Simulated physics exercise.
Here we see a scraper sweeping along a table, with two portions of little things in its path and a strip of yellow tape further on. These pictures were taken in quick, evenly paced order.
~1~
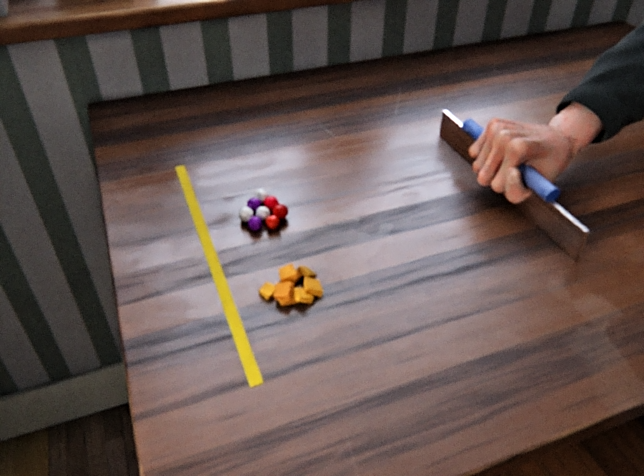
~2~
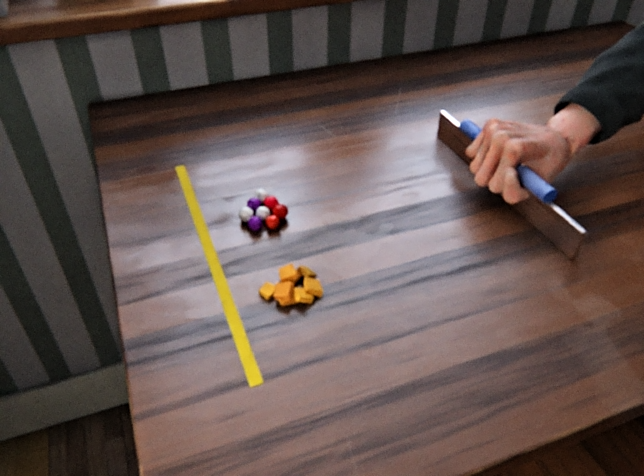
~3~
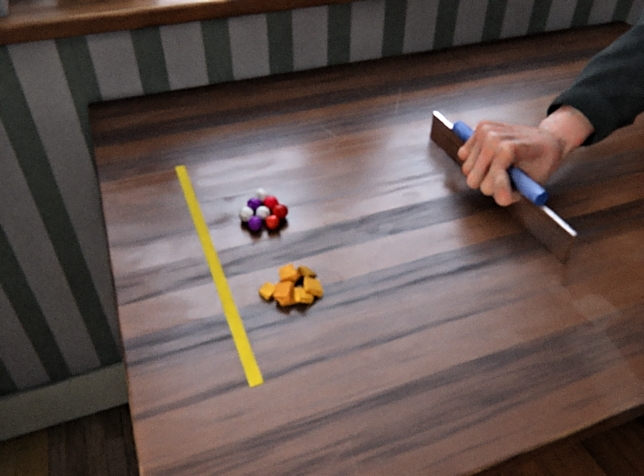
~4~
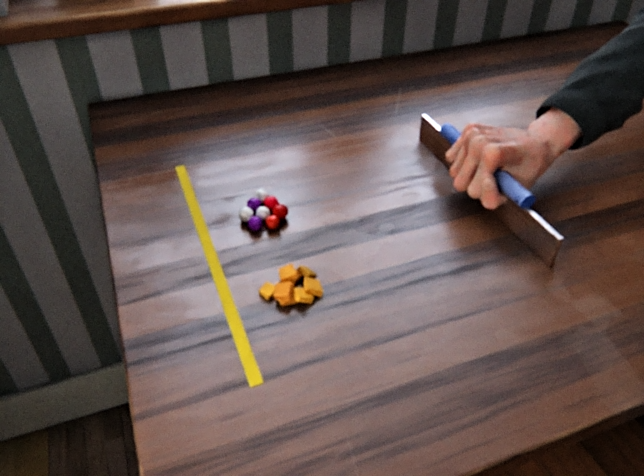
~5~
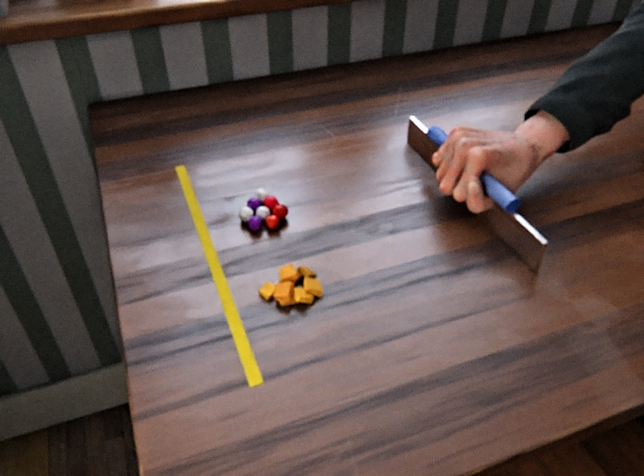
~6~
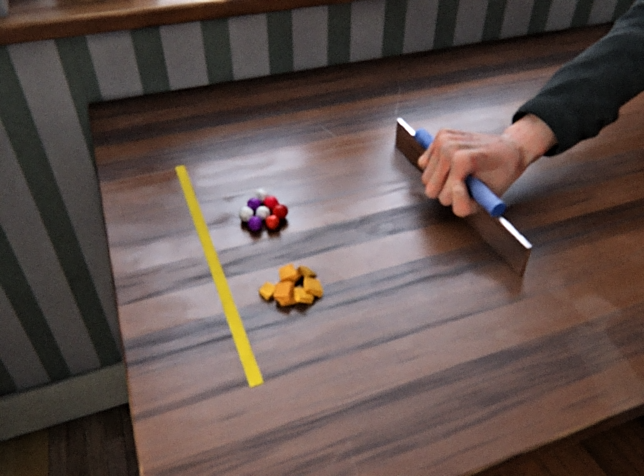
On a striped wooden table, a hand holding a blue-handled scraper slid it a short way left toward two small piles, one of colourful little balls and one of orange bits, which stayed still.
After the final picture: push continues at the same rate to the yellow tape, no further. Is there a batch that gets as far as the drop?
Front batch - no, it stays on top; back batch - yes, some goes over.
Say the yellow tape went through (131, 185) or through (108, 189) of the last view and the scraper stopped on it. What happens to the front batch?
Try one: It spills partly over. Try two: It spills partly over.
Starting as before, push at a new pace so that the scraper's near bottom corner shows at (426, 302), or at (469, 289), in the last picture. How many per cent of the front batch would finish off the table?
Lab note: Share near 10 per cent at the first pace and 0 per cent at the second.
Then, 0.49 s past the last view, scraper still moving, near (330, 202); front batch all on the table, its front near (268, 291); back batch all on the table, its front near (246, 214).
Then, 0.99 s past the last view, scraper stopped at the yellow tape; front batch all on the table, its front near (178, 316); back batch all on the table, its front near (143, 225).
Then, 1.27 s past the last view, scraper stopped at the yellow tape; front batch all on the table, its front near (177, 316); back batch about a quarter over the edge.
Finally, scraper stopped at the yellow tape; front batch all on the table, its front near (177, 316); back batch all over the edge.
